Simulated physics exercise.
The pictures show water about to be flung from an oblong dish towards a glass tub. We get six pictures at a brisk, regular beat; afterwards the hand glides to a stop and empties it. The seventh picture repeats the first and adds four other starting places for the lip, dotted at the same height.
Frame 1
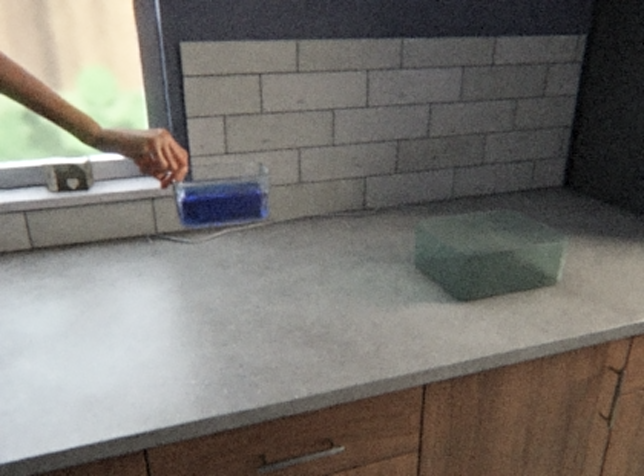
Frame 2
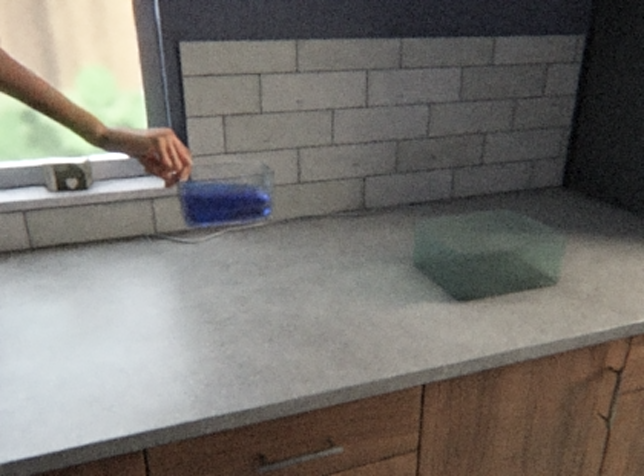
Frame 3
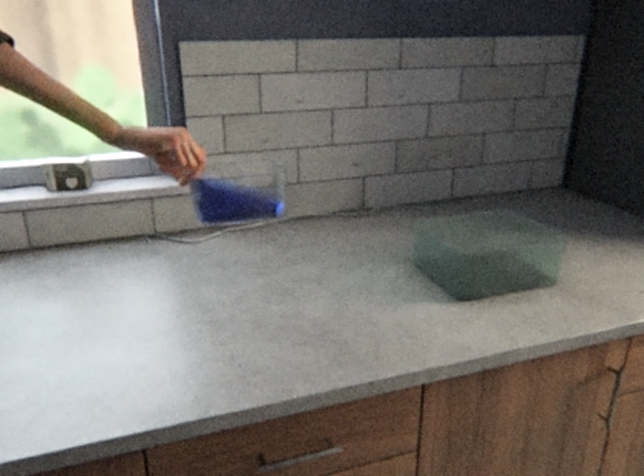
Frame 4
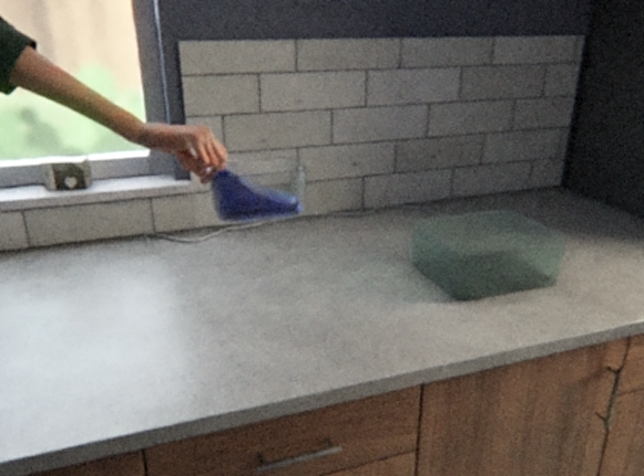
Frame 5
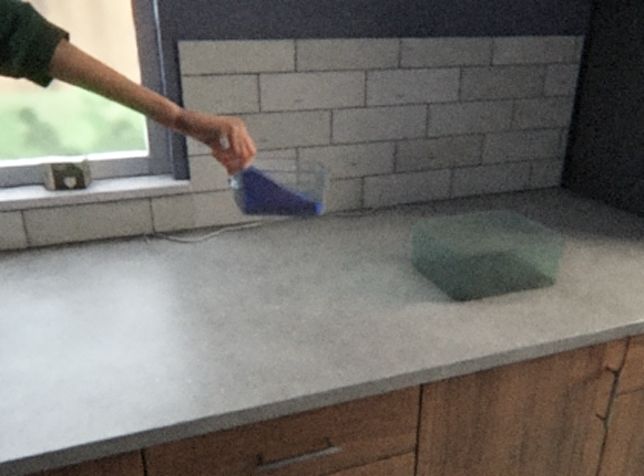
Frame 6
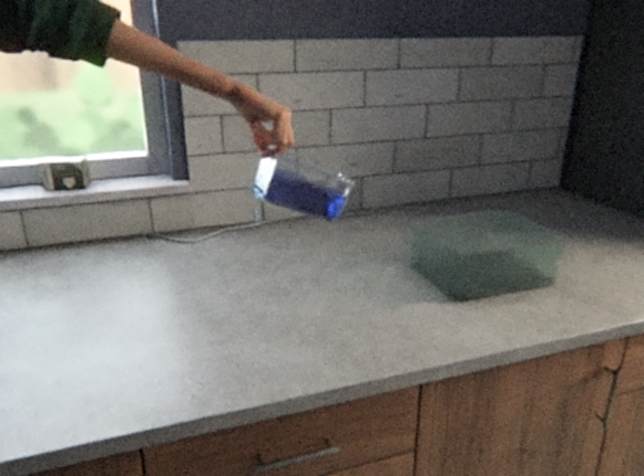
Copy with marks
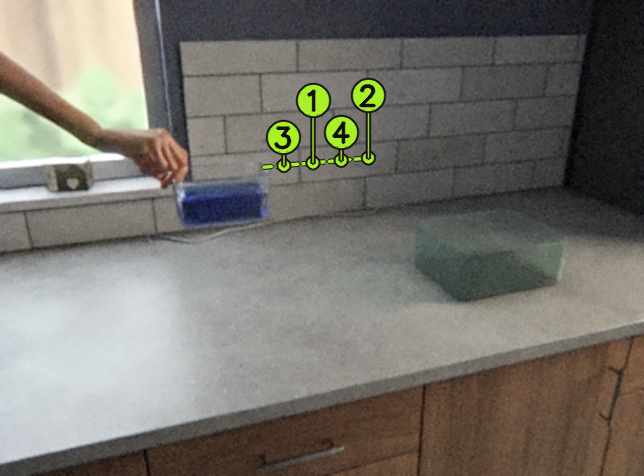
A hand moving a clear dish of sloshing blue liquid rightward above a grey countertop, then tilting it near a glass tub.
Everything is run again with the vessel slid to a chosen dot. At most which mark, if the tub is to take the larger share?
3.
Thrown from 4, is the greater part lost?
No, that is safe.
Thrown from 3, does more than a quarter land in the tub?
Yes.
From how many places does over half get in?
All of the four.
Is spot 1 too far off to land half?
No, that is safe.
In lime, 1 at (313, 162); 2 at (368, 157); 3 at (283, 165); 4 at (341, 160).
For spot 1, about 77 % lands in the tub, 13 % falls short and 10 % goes beside or beyond.
For spot 2, about 79 % lands in the tub, 3 % falls short and 18 % goes beside or beyond.
For spot 3, about 64 % lands in the tub, 28 % falls short and 8 % goes beside or beyond.
For spot 4, about 91 % lands in the tub, 5 % falls short and 4 % goes beside or beyond.
